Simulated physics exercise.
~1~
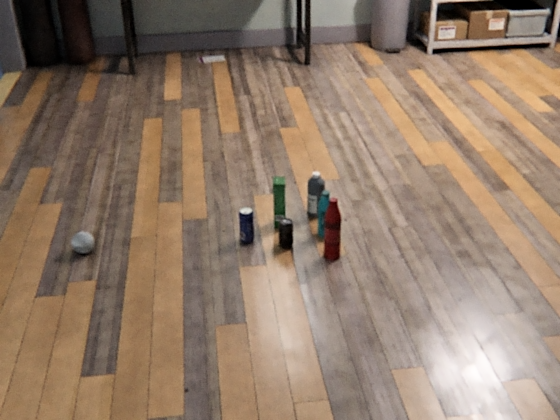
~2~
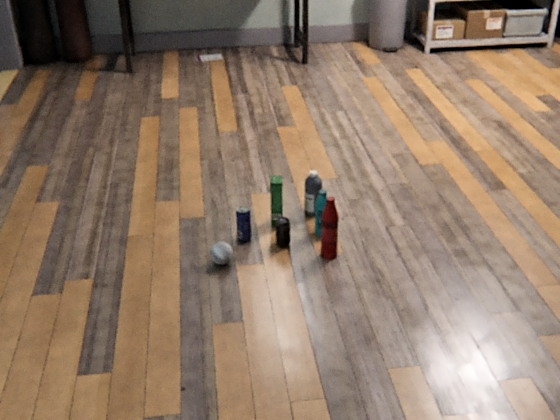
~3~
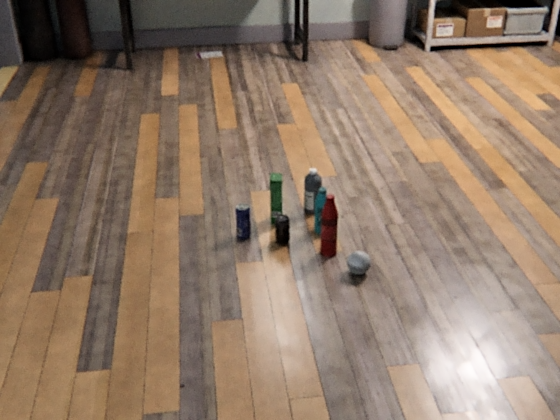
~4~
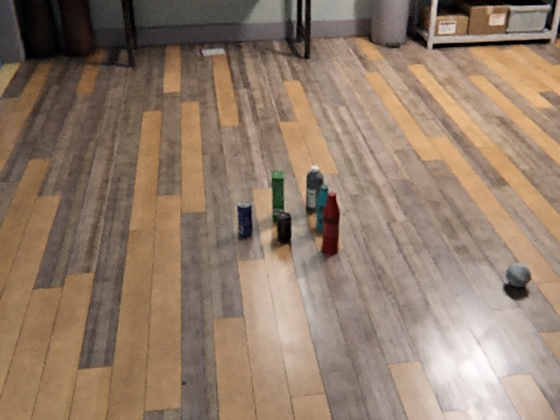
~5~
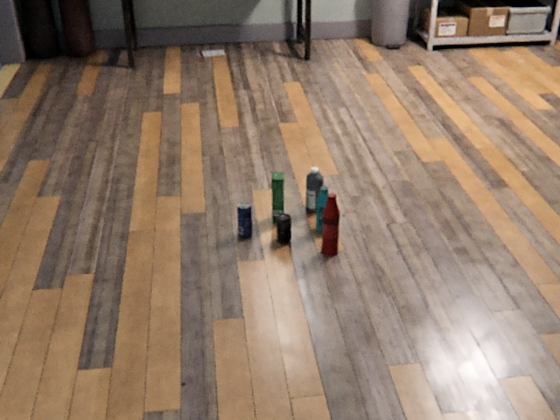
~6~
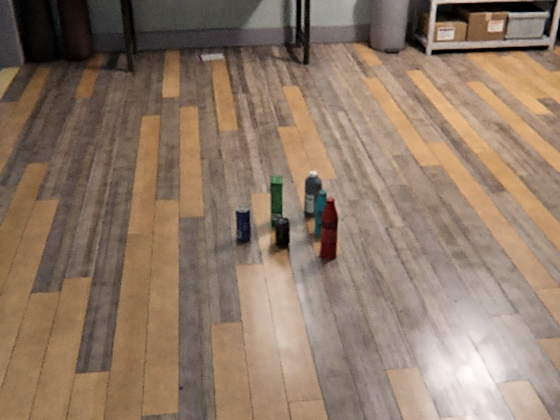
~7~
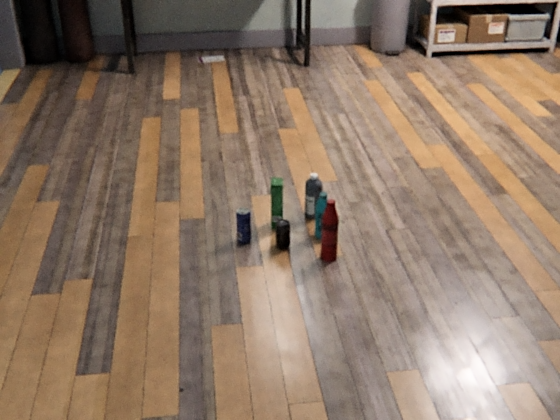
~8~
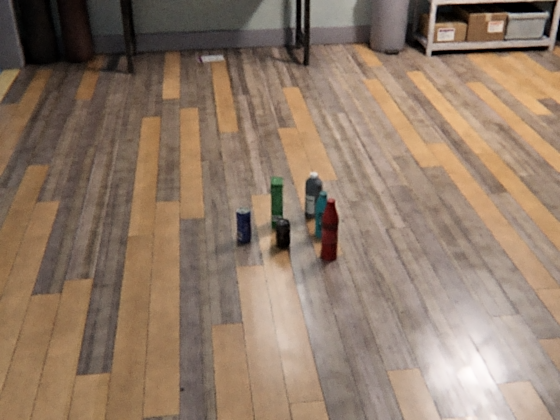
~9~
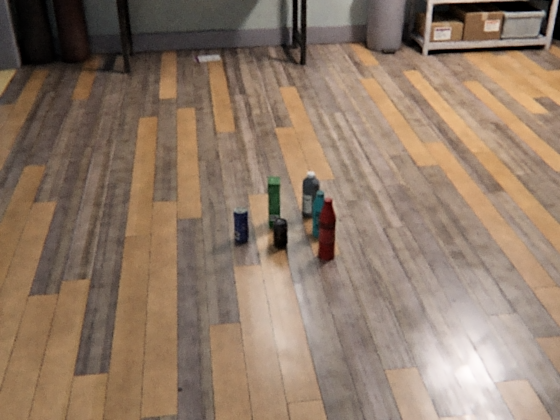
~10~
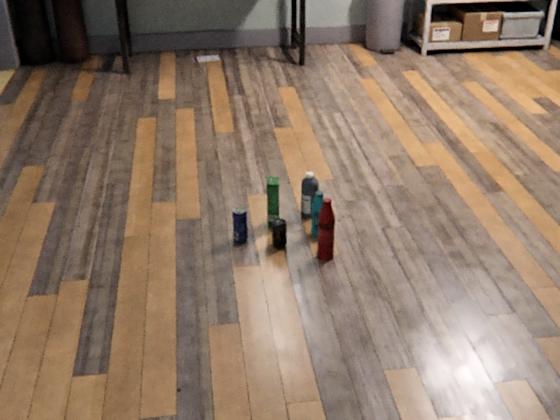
On a wood-plank floor, a small pale ball rolled in from the left, passed just in front of a cluster of bottles, cans and a green carton, and carried on out of sight to the right, leaving all six still standing.
